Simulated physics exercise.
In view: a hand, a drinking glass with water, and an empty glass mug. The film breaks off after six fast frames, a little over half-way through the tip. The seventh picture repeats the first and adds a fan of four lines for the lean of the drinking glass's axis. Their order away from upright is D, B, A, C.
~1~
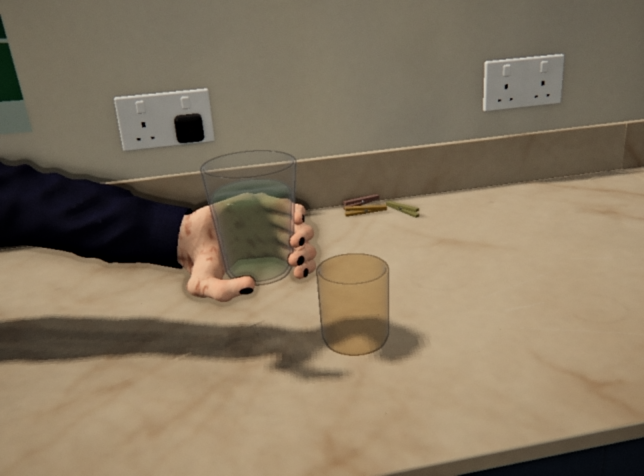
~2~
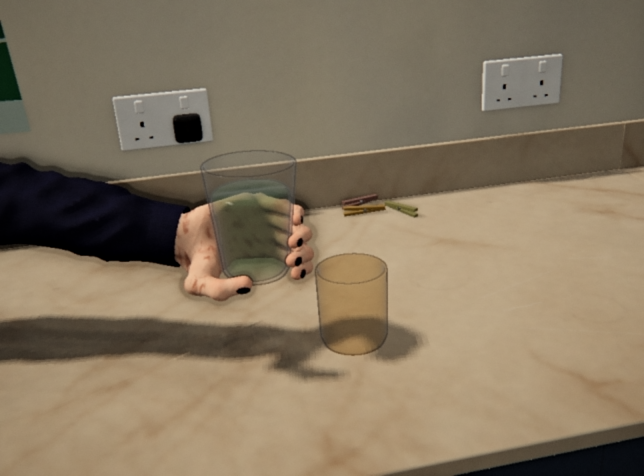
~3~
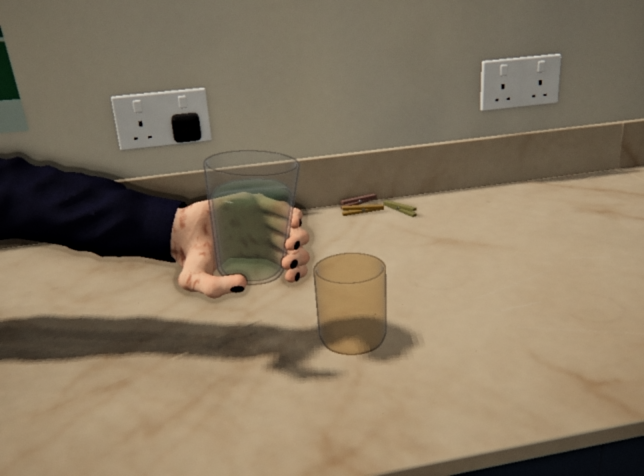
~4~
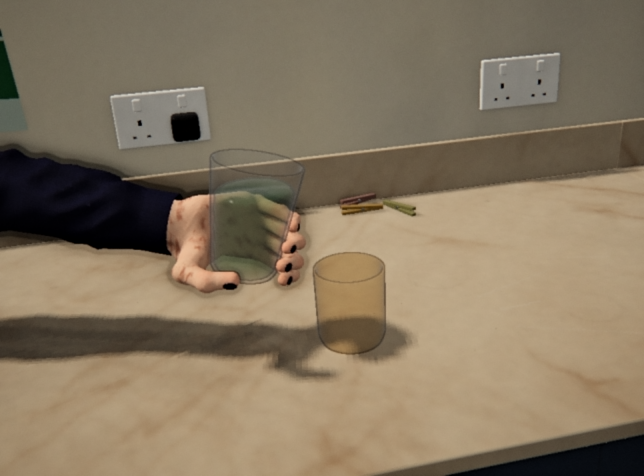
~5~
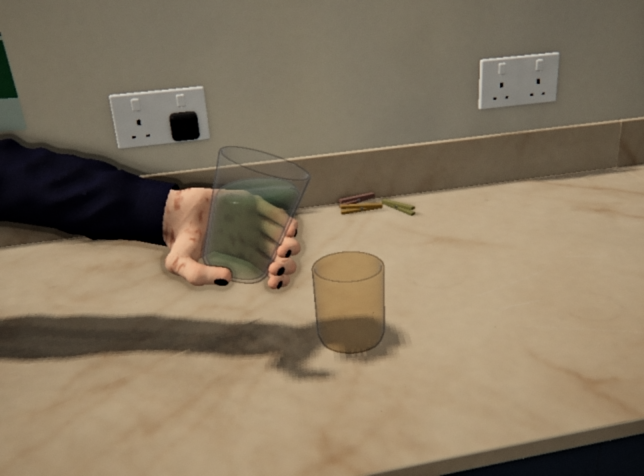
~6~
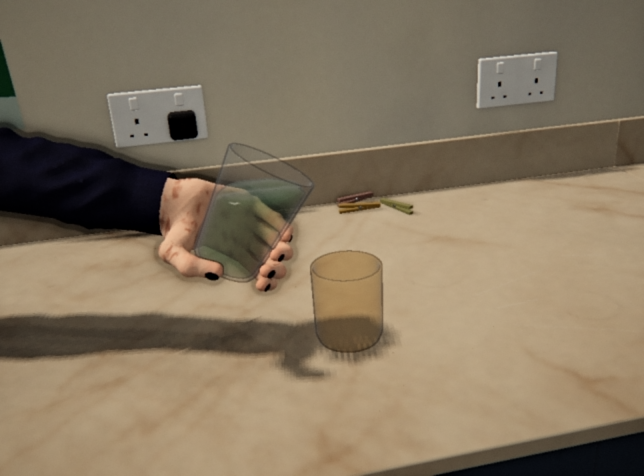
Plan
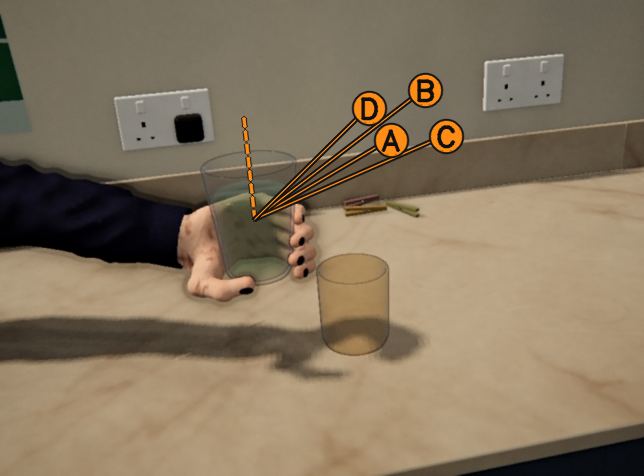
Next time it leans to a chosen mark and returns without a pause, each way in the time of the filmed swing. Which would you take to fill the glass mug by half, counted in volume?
C is best.
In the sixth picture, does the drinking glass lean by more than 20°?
Yes.
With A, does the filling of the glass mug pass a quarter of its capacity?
Yes, it does.
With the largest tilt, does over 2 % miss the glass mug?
No.
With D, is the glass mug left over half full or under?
Under.
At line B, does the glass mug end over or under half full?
Under half.
On the marked copy, A at (376, 147); B at (410, 99); C at (430, 141); D at (356, 119).
Choosing A, the glass mug ends with about 36 % of what it can hold.
Choosing B, the glass mug ends with about 23 % of what it can hold.
Choosing C, the glass mug ends with about 52 % of what it can hold.
Choosing D, the glass mug ends with about 12 % of what it can hold.
